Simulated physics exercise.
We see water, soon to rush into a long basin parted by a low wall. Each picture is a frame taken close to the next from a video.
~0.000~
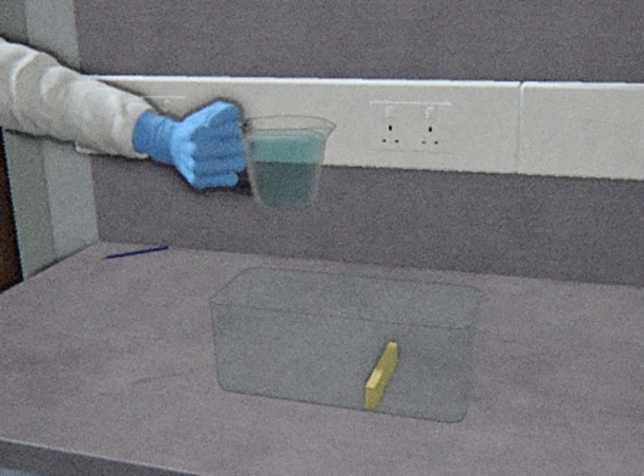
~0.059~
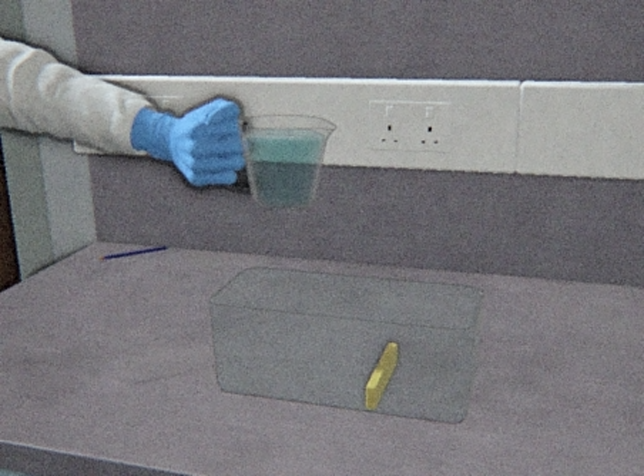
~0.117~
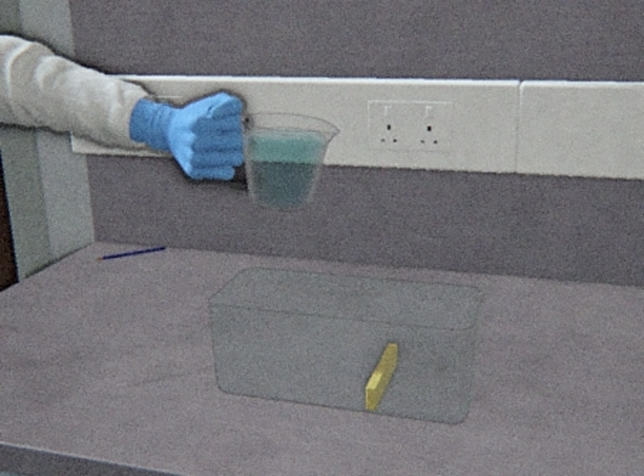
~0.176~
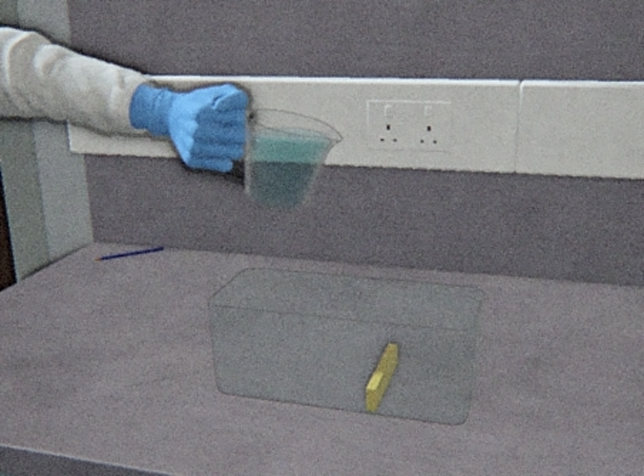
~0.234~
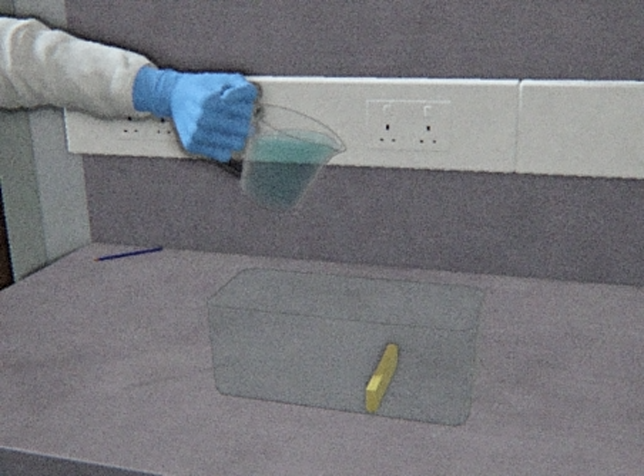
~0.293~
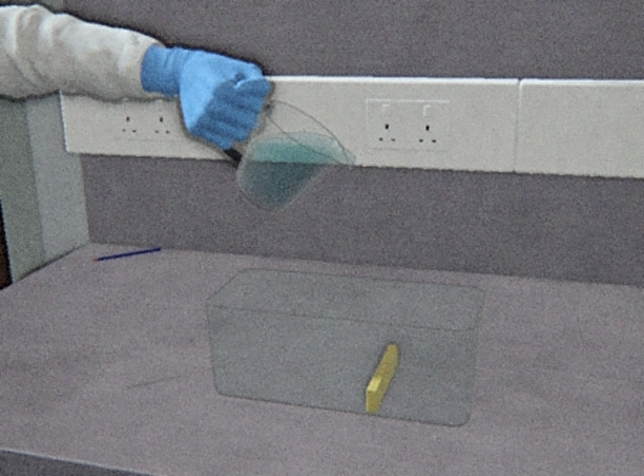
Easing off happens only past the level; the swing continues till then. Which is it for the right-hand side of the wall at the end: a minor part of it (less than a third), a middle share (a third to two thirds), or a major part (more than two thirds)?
It holds a middle share.
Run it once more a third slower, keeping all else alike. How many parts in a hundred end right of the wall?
It works out near 65 %.
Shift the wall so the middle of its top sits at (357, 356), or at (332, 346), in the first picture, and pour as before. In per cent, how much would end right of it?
Result: 80 % first, 90 % second.
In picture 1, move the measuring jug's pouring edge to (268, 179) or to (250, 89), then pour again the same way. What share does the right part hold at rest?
It works out to around 15 % and then around 20 %.
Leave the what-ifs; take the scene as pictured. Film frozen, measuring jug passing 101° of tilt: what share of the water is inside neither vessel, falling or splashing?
Near 35 parts in a hundred.
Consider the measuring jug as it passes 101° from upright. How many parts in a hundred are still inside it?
Roughly 35 %.
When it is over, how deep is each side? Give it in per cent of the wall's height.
The left comes to 30 % and the right to 60 %.
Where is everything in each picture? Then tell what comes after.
In the first picture, it leans 0°; its right rim is at (335, 126); the water meets the walls at (248, 133) and (325, 136); the long basin's rim runs from (228, 285) to (478, 310); the wall's top is at (382, 365).
In the second picture, it leans 2°; its right rim is at (336, 127); the water meets the walls at (248, 132) and (325, 136).
In the third picture, it leans 6°; its right rim is at (339, 131); the water meets the walls at (250, 131) and (327, 138).
In the fourth picture, it leans 13°; its right rim is at (343, 139); the water meets the walls at (252, 132) and (332, 140).
In the fifth picture, it leans 23°; its right rim is at (346, 150); the water meets the walls at (253, 137) and (342, 143).
In the sixth picture, it leans 35°; its right rim is at (348, 163); the water meets the walls at (254, 143) and (345, 154); 3 per cent is over the edge.
A moment on, the measuring jug is tipped right over and 34 per cent is still to pour, 3 is left of the wall and 29 right of it.
Next, the measuring jug is tipped right over and 1 per cent is still to pour, 41 is left of the wall and 52 right of it.
Then the measuring jug is tipped right over and 0 per cent is still to pour, 47 is left of the wall and 51 right of it.
Later the measuring jug is tipped right over and 0 per cent is still to pour, 48 is left of the wall and 51 right of it.
Finally, 48 per cent lies left of the wall, 51 right of it and 2 outside.
